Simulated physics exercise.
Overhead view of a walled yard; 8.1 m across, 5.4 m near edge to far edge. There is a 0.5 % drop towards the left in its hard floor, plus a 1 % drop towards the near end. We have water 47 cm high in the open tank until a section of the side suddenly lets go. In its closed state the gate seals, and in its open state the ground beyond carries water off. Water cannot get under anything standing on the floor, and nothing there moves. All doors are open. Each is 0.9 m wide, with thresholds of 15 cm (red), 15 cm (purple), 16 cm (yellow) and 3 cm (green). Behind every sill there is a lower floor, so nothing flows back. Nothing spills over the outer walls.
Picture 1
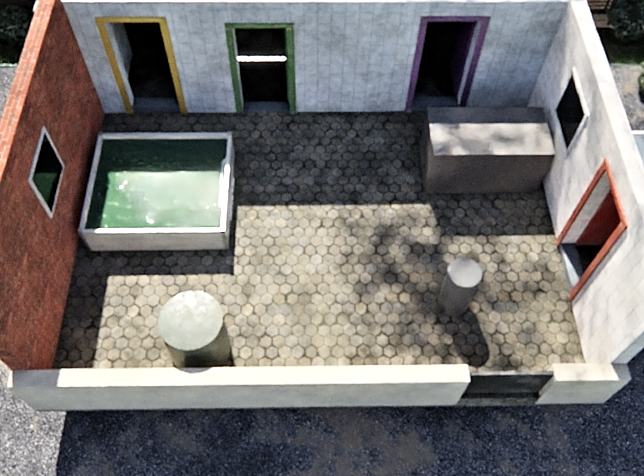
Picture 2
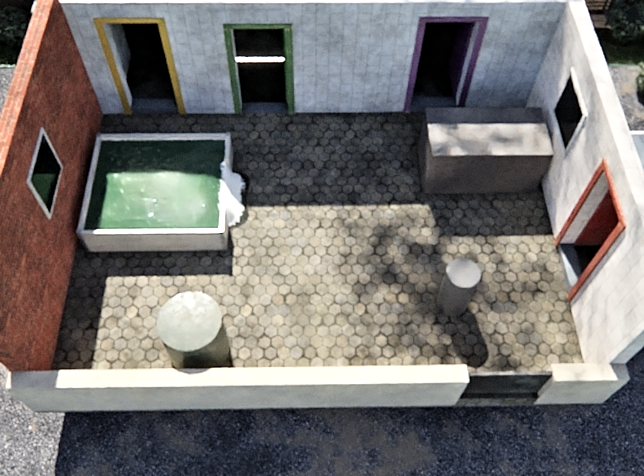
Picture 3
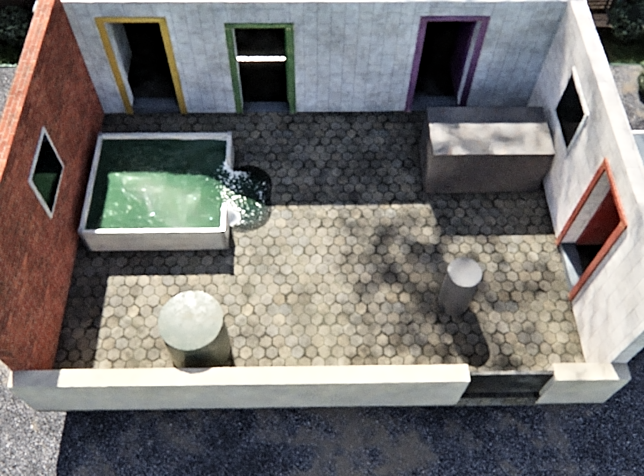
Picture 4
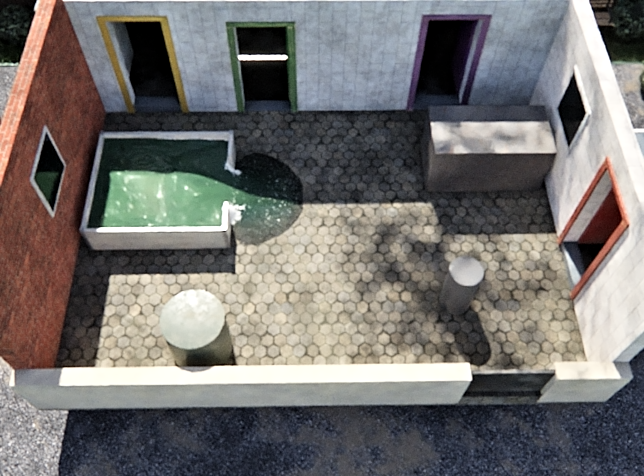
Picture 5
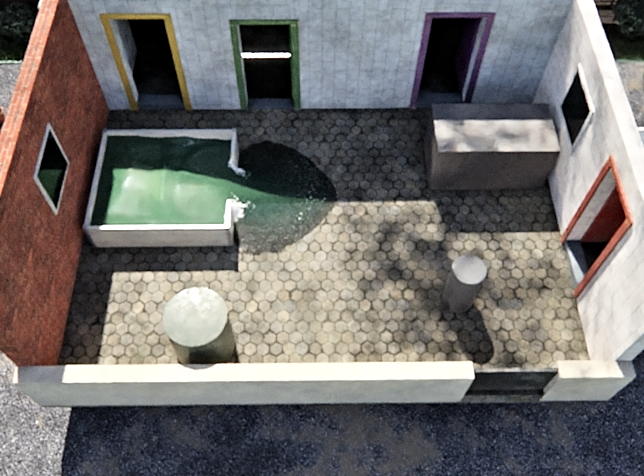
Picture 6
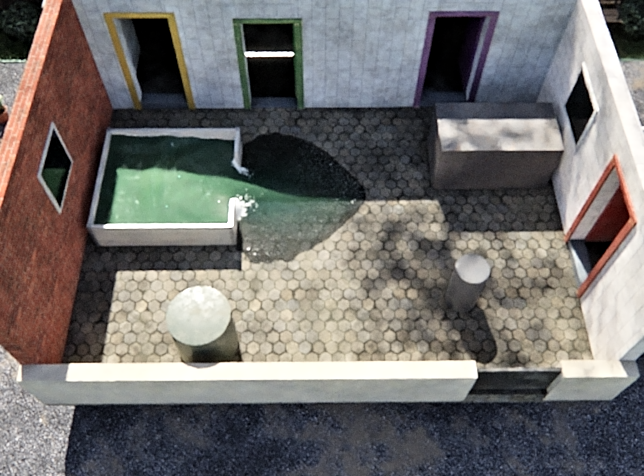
In a walled yard, green water pours from an open tank and spreads rightward across the paving.
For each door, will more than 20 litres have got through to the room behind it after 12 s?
The red door: No, not more than 20 litres; the purple door: No, not more than 20 litres; the yellow door: No, not more than 20 litres; the green door: No, not more than 20 litres.
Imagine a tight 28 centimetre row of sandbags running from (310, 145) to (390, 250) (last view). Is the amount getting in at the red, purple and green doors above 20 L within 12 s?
Red within the limit, purple within the limit, green exceeded.
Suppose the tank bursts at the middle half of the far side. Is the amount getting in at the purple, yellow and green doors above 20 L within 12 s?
Door purple stays within, door yellow goes beyond, door green goes beyond.
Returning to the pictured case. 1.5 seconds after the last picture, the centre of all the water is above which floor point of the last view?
Around (235, 195).
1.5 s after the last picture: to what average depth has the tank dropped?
The average depth is around 31 cm.
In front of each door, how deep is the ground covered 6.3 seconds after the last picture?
In centimetres, the red door has 8, the purple door 11, the yellow door 0 and the green door 2.
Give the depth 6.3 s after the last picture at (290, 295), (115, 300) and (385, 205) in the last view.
1, 0 and 3 cm, respectively.
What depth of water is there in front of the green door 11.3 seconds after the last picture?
Roughly 3.0 centimetres.
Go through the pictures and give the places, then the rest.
The first picture shows still water, 47 cm deep, in the open tank at (160, 183).
In the second picture, the front is at (240, 175), 0.6 m from the gap at (226, 195); 0.3 m2 of floor is under water; 47 cm left at the back of the open tank.
In the third picture, the front is at (264, 177), 0.8 m from the gap at (227, 195); 0.7 m2 of floor is under water; 47 cm left at the back of the open tank.
In the fourth picture, water pours out at (229, 193) and has run 1.2 m, to (296, 184); typically 6 cm deep outside, 47 cm at the open tank's back.
In the fifth picture, the front is at (330, 201), 1.7 m from the gap at (232, 191); 2.4 m2 of floor is under water; 47 cm left at the back of the open tank.
In the sixth picture, the front is at (361, 194), 2.2 m from the gap at (235, 189); 3.2 m2 of floor is under water; 47 cm left at the back of the open tank.
Then, 0.7 s after the last picture water covers 25 % of the floor and is deepest (28 cm) near (241, 192); red door not reached, purple door not reached, yellow door not reached, green door not reached.
Then, 1.5 s after the last picture water covers 40 % of the floor and is deepest (26 cm) near (241, 192); red door not reached, purple door 2 cm at the sill, 0 L in, yellow door not reached, green door not reached.
Then, 2.8 s after the last picture water covers 55 % of the floor and is deepest (17 cm) near (240, 201); red door 13 cm at the sill, 0 L in, purple door 12 cm at the sill, 0 L in, yellow door not reached, green door 2 cm at the sill, 0 L in.
Then, 6.3 s after the last picture water covers 65 % of the floor and is deepest (13 cm) near (478, 272); red door 8 cm at the sill, 0 L in, purple door 11 cm at the sill, 0 L in, yellow door not reached, green door 2 cm at the sill, 0 L in.
Then, 11.3 s after the last picture water covers 90 % of the floor and is deepest (12 cm) near (241, 381); red door 7 cm at the sill, 0 L in, purple door 3 cm at the sill, 0 L in, yellow door 2 cm at the sill, 0 L in, green door 3 cm at the sill, 1 L in.
